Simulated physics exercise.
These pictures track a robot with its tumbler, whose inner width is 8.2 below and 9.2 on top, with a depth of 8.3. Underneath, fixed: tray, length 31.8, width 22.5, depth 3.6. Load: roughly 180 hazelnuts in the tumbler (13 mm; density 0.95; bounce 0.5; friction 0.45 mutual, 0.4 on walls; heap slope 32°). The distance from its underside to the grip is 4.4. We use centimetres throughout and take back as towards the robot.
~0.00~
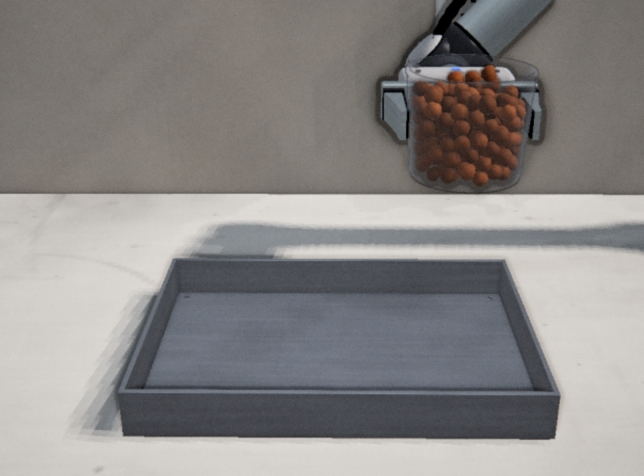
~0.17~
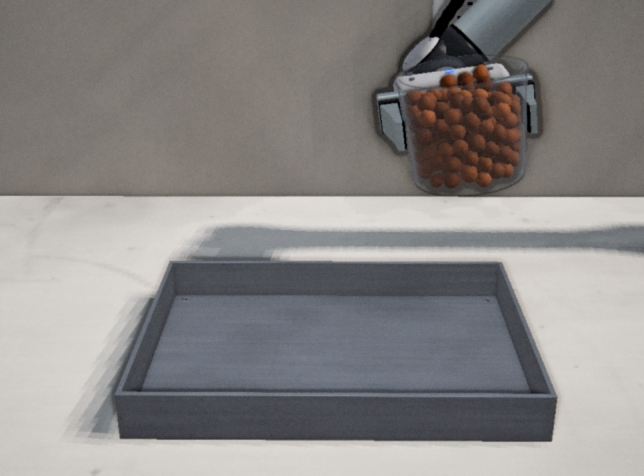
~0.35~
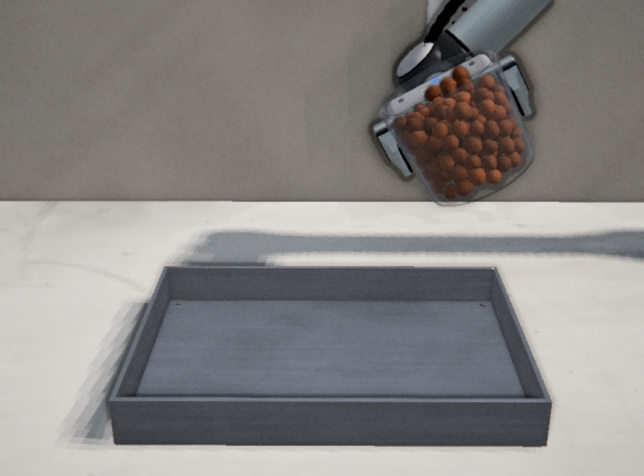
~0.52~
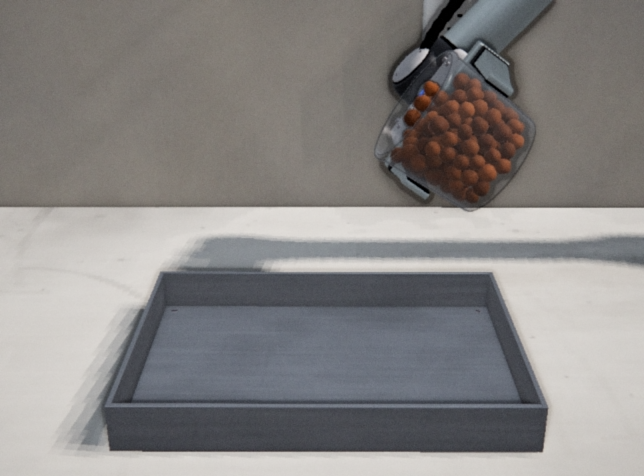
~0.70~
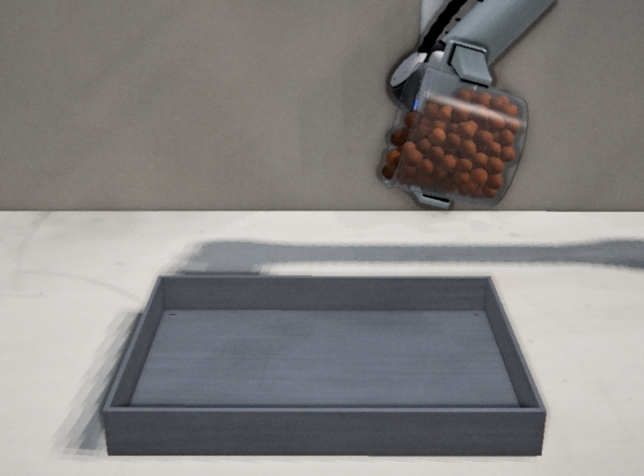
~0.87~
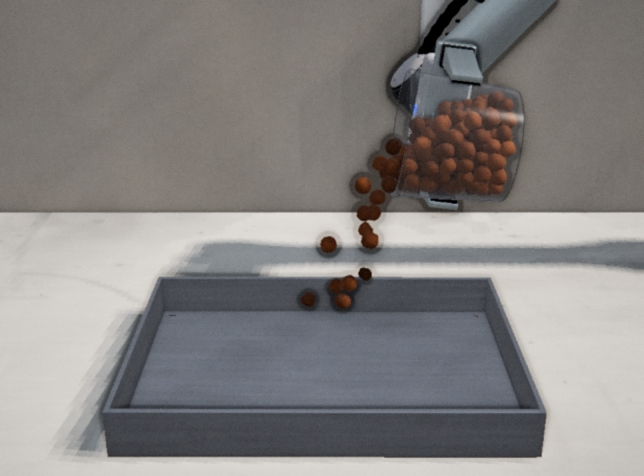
A robot arm holding a clear tumbler packed with hazelnuts tilted it steadily over to the left above an empty gray tray, until some hazelnuts tumbled out over its lip and down to the tray.
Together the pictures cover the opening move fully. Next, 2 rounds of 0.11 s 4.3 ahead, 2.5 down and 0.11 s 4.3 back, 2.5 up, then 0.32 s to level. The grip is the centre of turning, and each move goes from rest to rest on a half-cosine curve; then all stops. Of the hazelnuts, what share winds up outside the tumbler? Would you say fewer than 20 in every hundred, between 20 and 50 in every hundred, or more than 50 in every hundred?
More than 50 in every hundred.
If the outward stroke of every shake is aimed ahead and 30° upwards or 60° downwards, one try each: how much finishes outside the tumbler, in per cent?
100 and 45 %.
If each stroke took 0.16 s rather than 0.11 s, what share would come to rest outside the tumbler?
Around 65 percent.
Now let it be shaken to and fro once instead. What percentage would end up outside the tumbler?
About 55 per cent, then.
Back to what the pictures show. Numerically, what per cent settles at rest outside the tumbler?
Estimate: Near 70 %.
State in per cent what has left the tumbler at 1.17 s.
I'd put it at some 50 per cent at that point.
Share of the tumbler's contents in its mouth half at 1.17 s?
I'd say close to 40 per cent.
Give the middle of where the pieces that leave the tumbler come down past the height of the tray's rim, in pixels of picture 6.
About at (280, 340).
After 1.17 s, tilted 83° forward, highest piece 21 above the table; 93 in the tumbler, 53 in the tray, 33 in flight or on a rim.
After 1.48 s, tilted 38° forward, highest piece 22 above the table; 123 in the tray, 51 in the tumbler, 1 on the table or floor, 4 in flight or on a rim.
After 1.83 s, level, highest piece 21 above the table; 128 in the tray, 50 in the tumbler, 1 on the table or floor.
After 2.88 s, level, highest piece 21 above the table; 128 in the tray, 50 in the tumbler, 1 on the table or floor.
In the end, 128 in the tray, 50 in the tumbler, 1 on the table or floor. That is 72 % outside the tumbler.
